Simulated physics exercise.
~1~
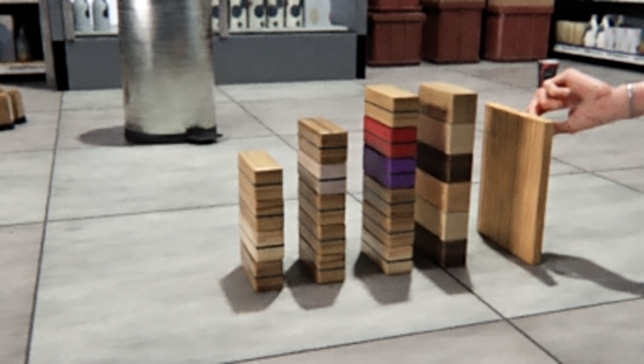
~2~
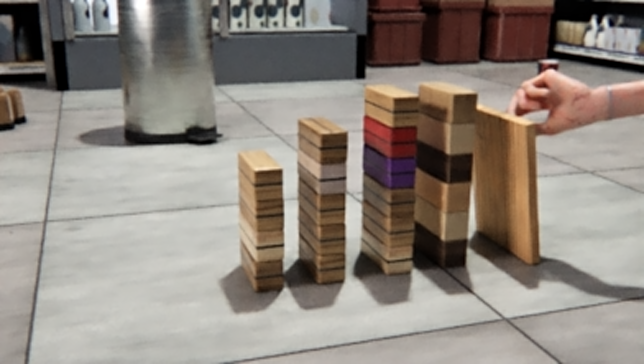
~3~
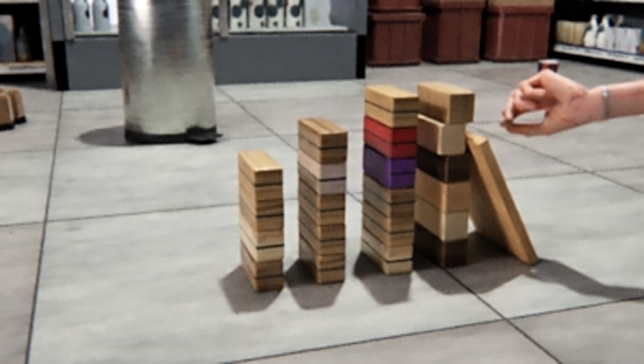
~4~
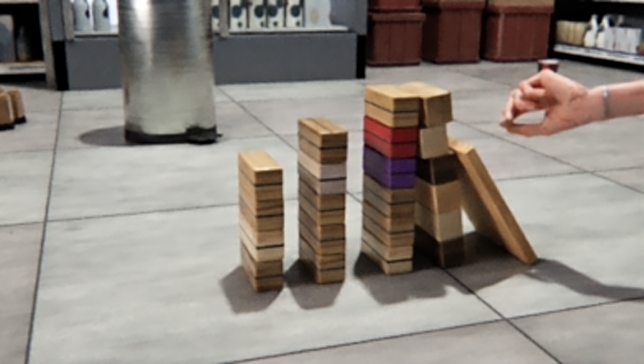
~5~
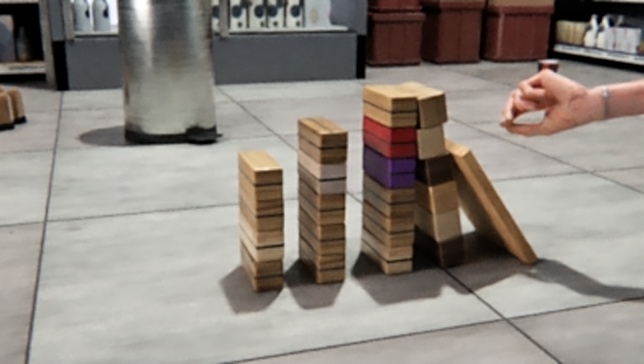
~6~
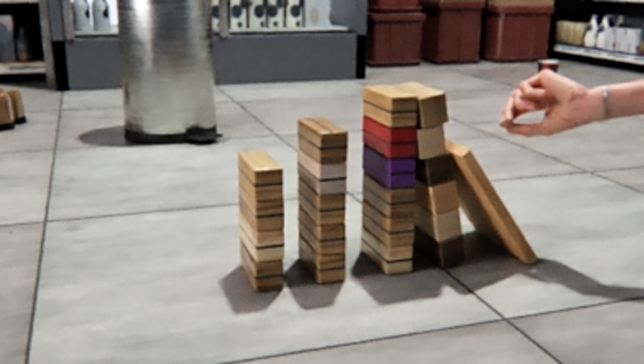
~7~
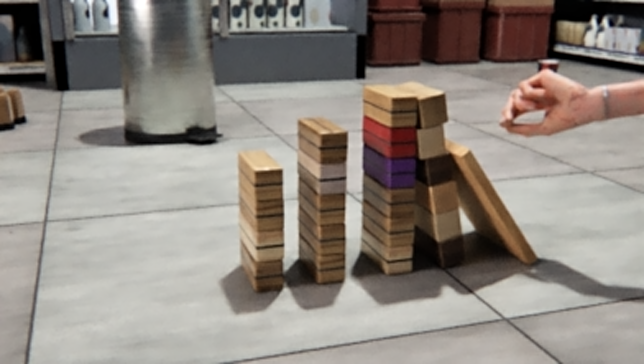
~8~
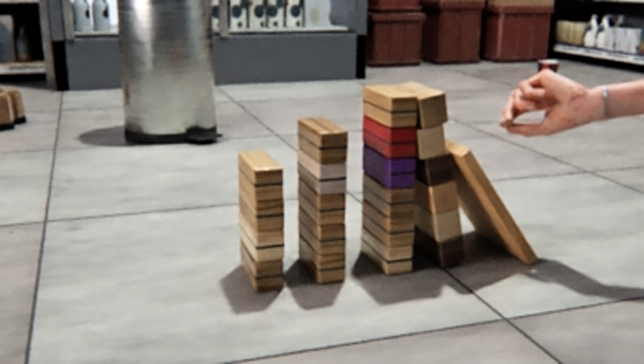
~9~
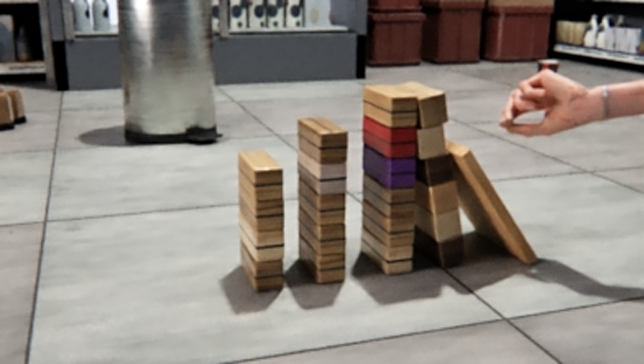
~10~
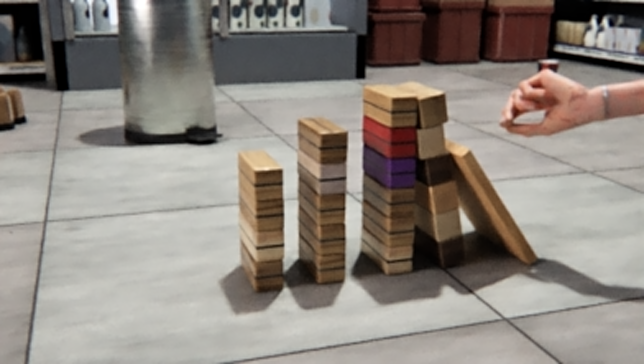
Hand tipping a wooden board leftward into a row of block stacks, the nearest stack leaning against the next, none toppling.
